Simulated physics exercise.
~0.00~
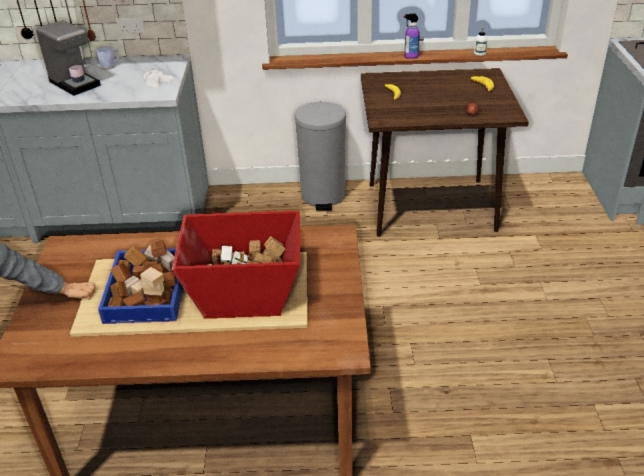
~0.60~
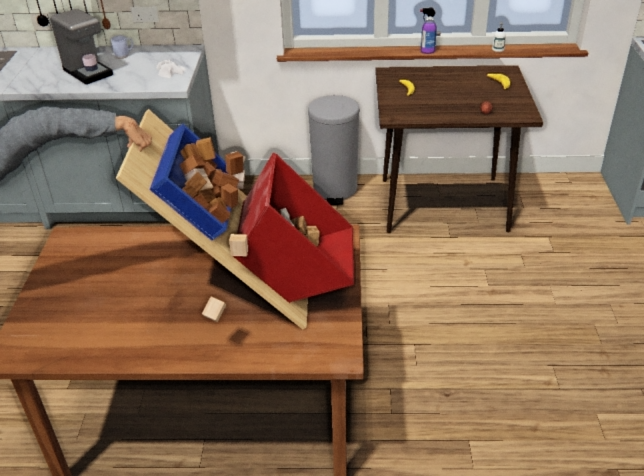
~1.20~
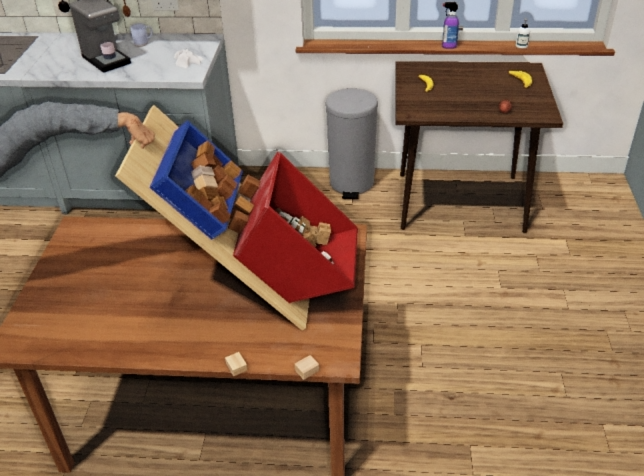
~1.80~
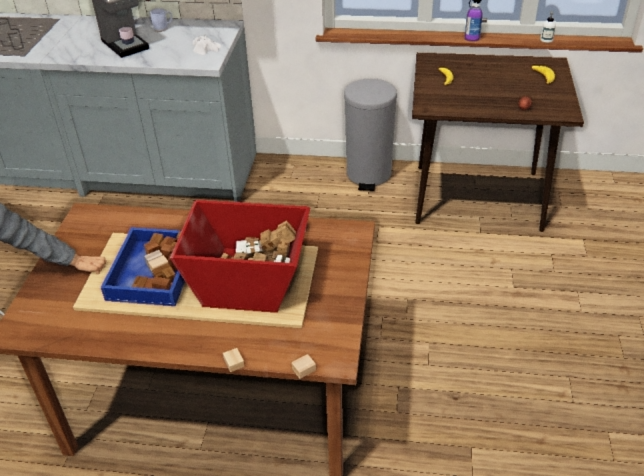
At first, a blue tote of wooden blocks and a red tote of small pieces sit side by side on a pale board on a wooden table, with a hand at the board's left end. The arm lifts that end high, tipping the board and both totes steeply to the right. Blocks slide toward the lower side of the blue tote, and some spill out, with one pale block dropping toward the table. While the board stays tilted, two pale blocks come to rest near the table's front edge. Finally, the board is flat again, the blue tote emptier and the red one fuller.
